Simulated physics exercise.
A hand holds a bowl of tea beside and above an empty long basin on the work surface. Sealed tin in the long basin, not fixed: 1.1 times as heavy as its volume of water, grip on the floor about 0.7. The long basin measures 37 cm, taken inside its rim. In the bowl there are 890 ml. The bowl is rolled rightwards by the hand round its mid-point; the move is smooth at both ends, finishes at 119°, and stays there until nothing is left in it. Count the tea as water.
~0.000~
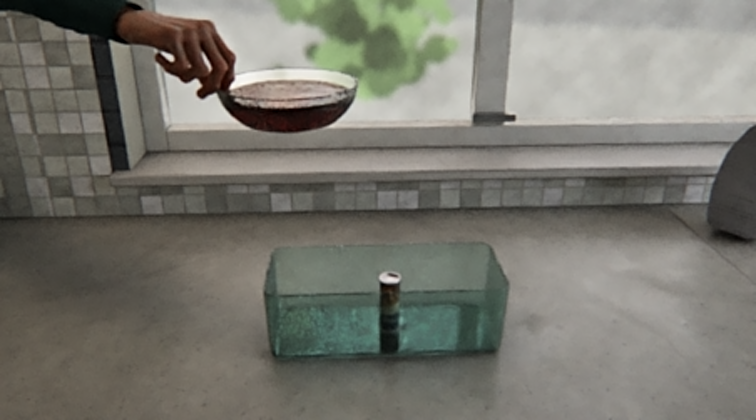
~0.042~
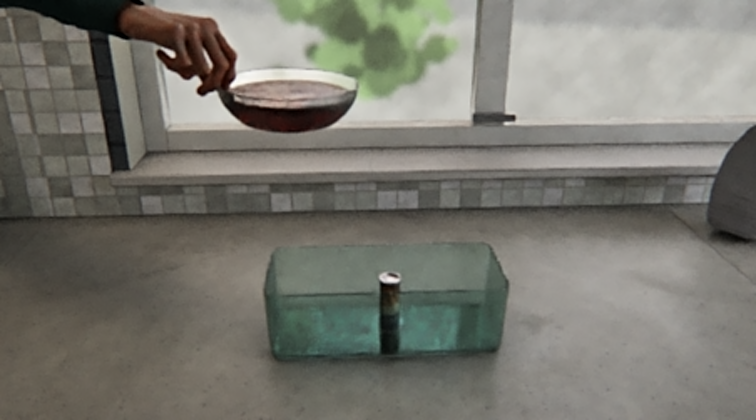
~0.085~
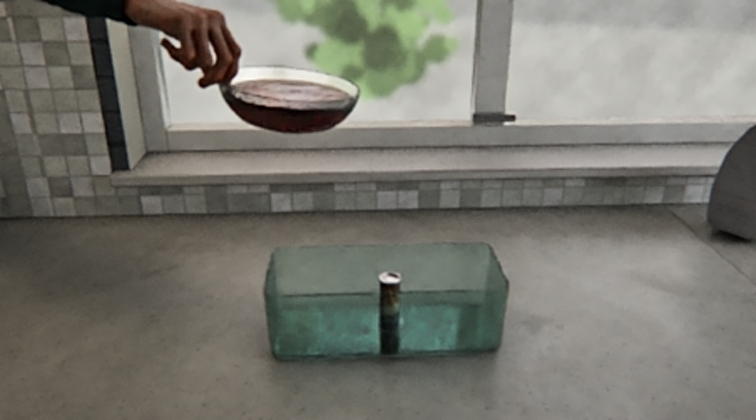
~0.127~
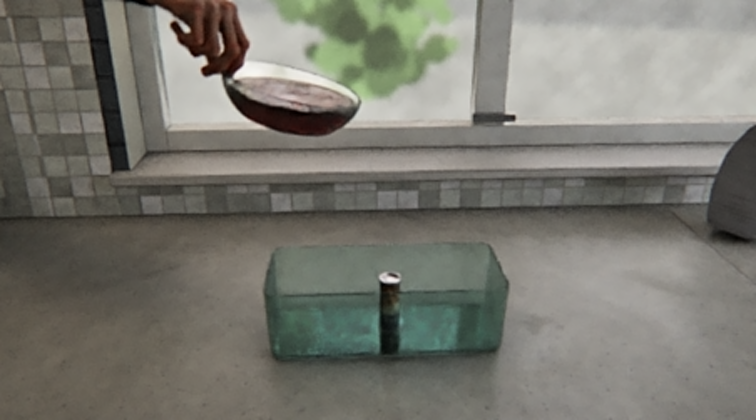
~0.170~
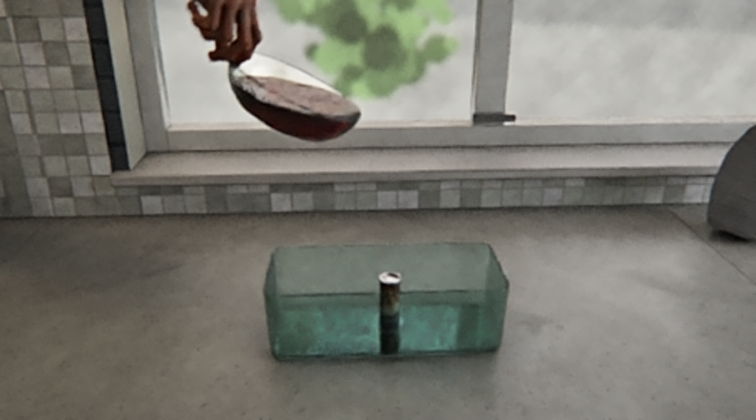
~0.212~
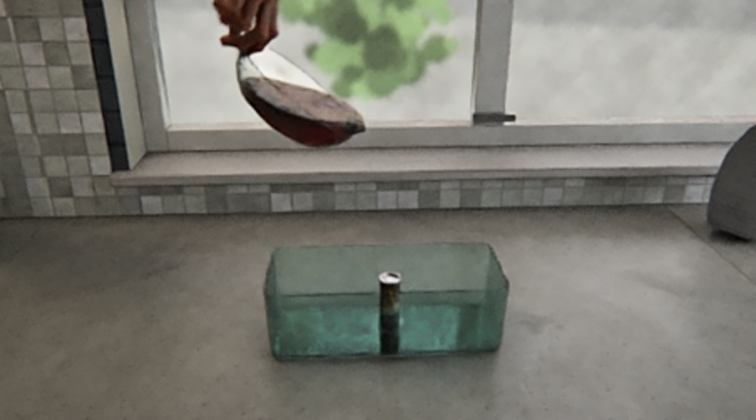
A hand by the window rolls a clear bowl of dark reddish tea rightwards, slowly at first and then to a steep lean, its right side dipping, while the greenish see-through basin and small tin below stay still.
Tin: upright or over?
It's going to keep its balance.
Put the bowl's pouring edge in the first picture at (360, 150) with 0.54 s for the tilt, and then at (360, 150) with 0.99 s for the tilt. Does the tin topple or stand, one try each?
First it falls; then it stays up.
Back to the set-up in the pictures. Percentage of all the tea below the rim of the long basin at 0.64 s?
About 82 per cent.
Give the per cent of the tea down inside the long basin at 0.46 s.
About 32 per cent.
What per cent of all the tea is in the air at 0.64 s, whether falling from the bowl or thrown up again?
Near 16 percent.
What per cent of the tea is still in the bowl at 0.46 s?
Remaining: Near 0 % of the total.
Then, 0.46 s in, the tilt is 113° and 0 per cent is still to pour; the tin stands where it began.
Then, 0.64 s in, the tilt is 119° and 0 per cent is still to pour; the tin stands where it began.
Then, 0.83 s in, the tilt is 119° and 0 per cent is still to pour; the tin stands where it began.
Then, 1.04 s in, the tilt is 119° and 0 per cent is still to pour; the tin stands where it began.
Finally, the tin stands where it began.
